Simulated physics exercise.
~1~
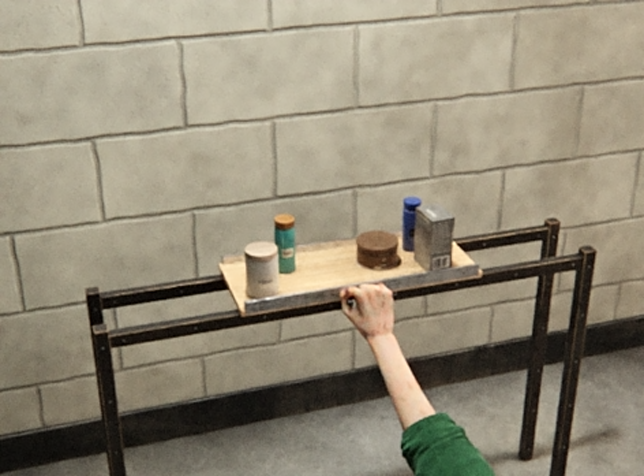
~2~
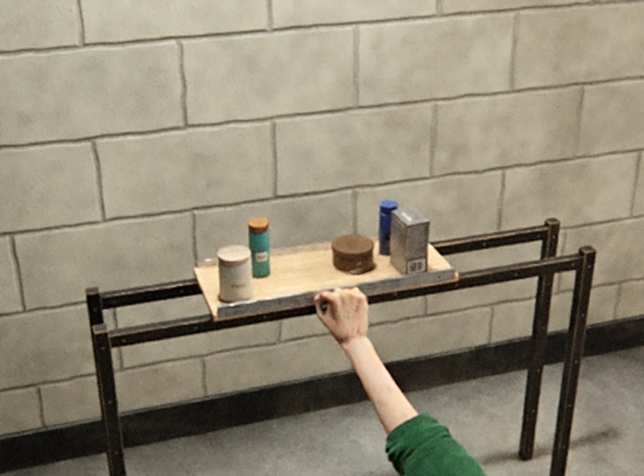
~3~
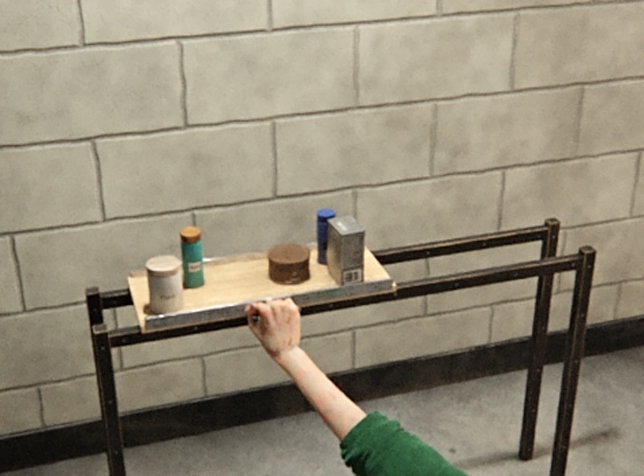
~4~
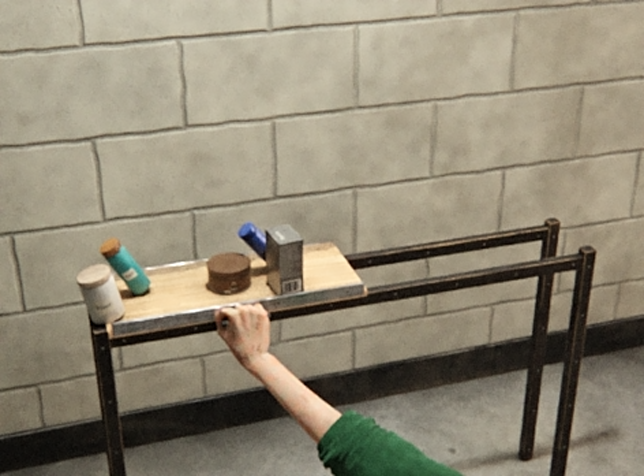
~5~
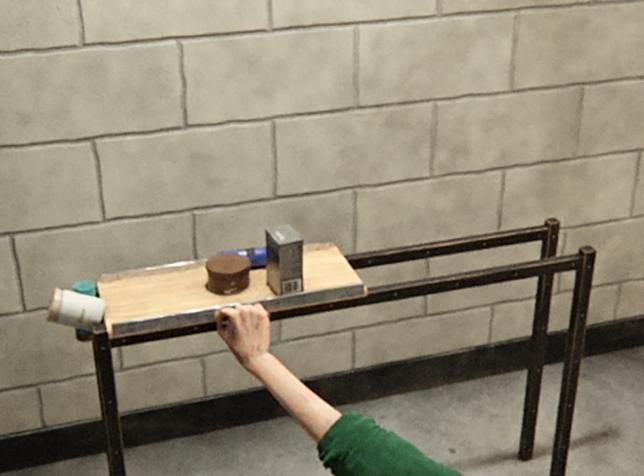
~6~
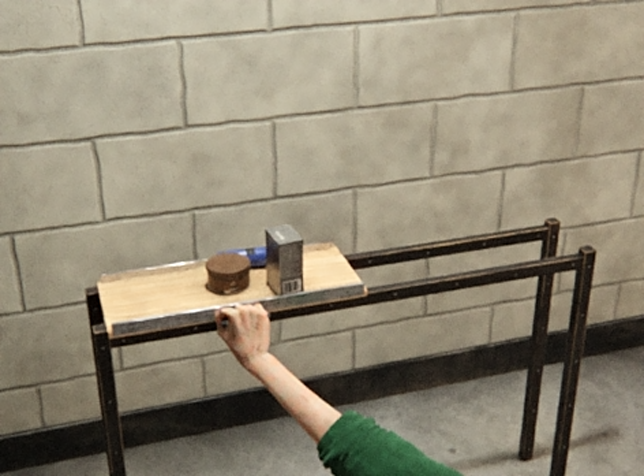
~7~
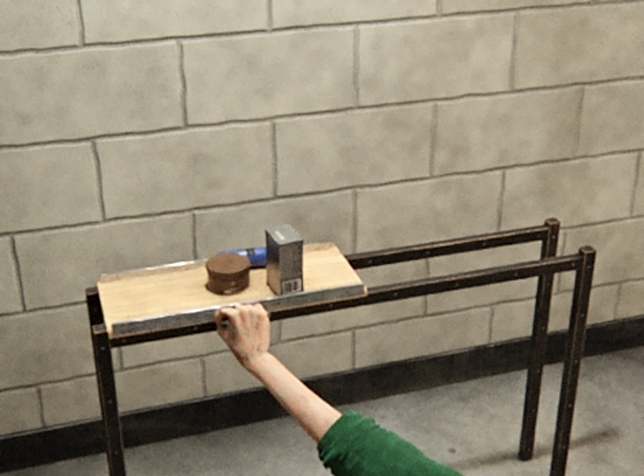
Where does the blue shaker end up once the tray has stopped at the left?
It tips over but stays on the tray, lying on its side behind the brown tub and the grey packet.
